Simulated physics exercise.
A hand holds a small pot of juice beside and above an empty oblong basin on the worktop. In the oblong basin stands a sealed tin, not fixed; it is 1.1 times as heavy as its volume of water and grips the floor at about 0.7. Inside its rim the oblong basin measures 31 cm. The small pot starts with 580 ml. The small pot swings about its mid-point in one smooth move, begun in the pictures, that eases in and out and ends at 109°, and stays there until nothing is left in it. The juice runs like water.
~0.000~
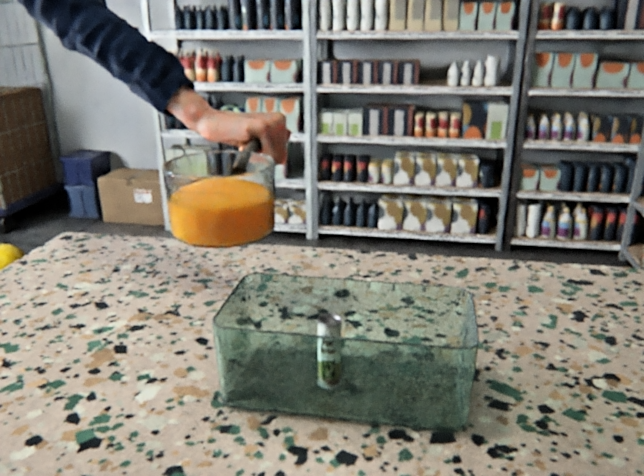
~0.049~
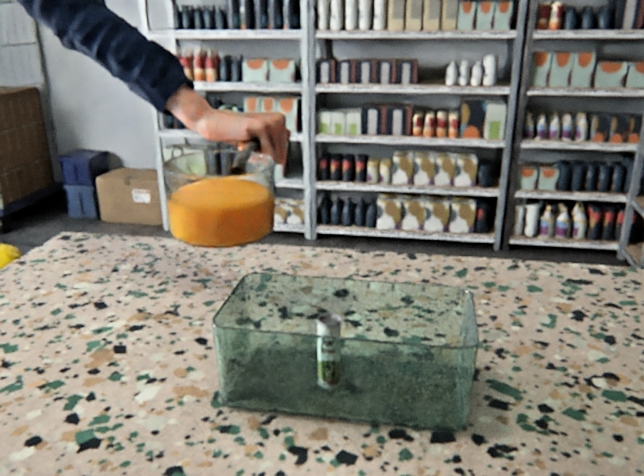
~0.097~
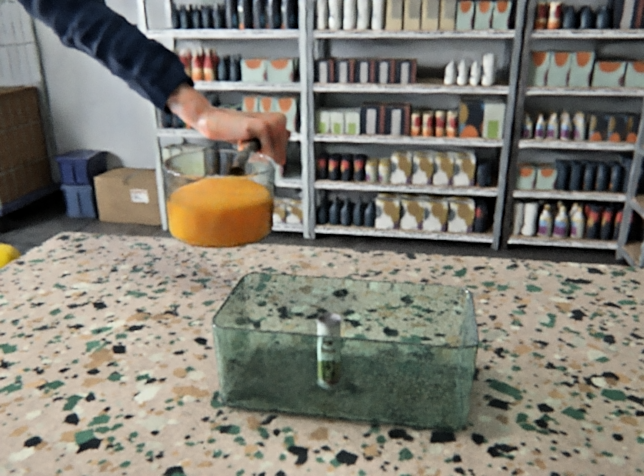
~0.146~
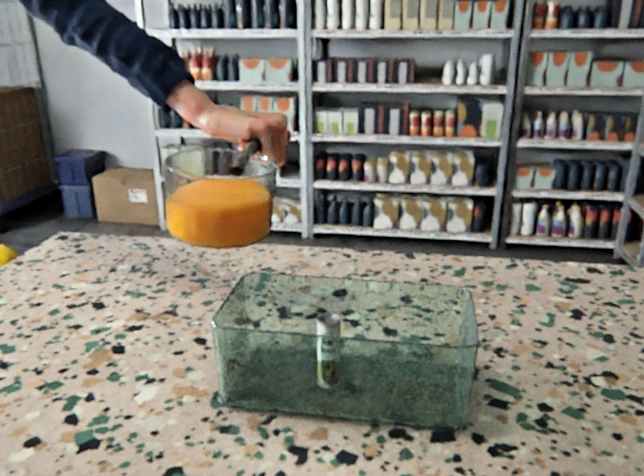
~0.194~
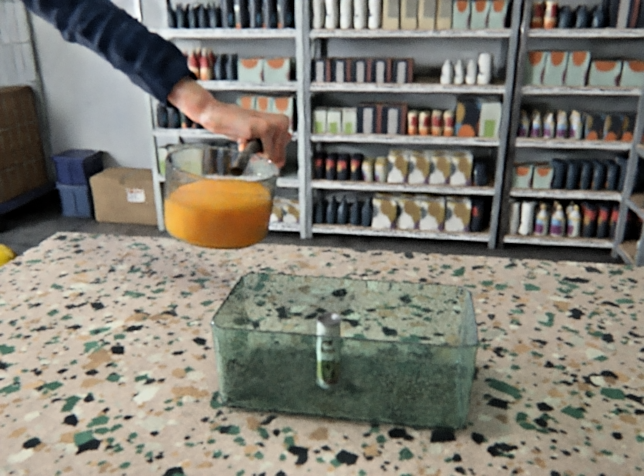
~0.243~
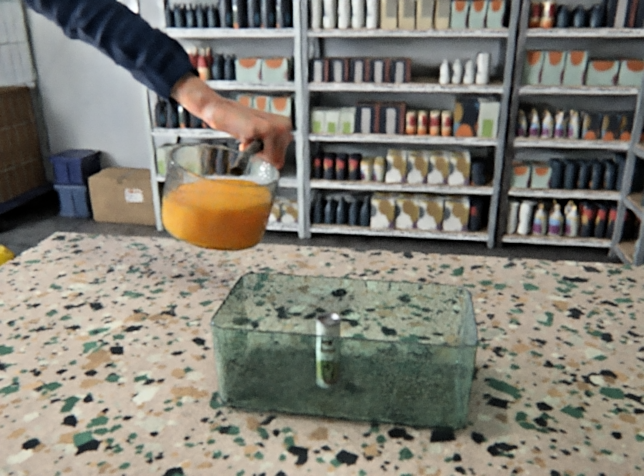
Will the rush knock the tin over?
It keeps standing.
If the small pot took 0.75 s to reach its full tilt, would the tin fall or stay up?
The tin topples.
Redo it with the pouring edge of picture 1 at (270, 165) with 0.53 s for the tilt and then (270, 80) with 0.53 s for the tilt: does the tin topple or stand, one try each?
First it goes over; then it topples.
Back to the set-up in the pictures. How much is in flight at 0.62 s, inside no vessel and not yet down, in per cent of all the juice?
Near 26 in a hundred.
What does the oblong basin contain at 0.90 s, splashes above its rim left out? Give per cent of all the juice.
About 72 per cent.
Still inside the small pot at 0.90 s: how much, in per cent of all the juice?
About 16 per cent.
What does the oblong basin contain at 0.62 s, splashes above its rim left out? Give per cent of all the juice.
Some 3 per cent.
Then, 0.62 s in, the tilt is 74° and 72 per cent is still to pour; the tin stands where it began.
Then, 0.90 s in, the tilt is 106° and 15 per cent is still to pour; the tin stands where it began.
Then, 1.19 s in, the tilt is 109° and 0 per cent is still to pour; the tin stands 1 cm from where it began.
Then, 1.51 s in, the tilt is 109° and 0 per cent is still to pour; the tin stands 1 cm from where it began.
Finally, the tin stands 1 cm from where it began.
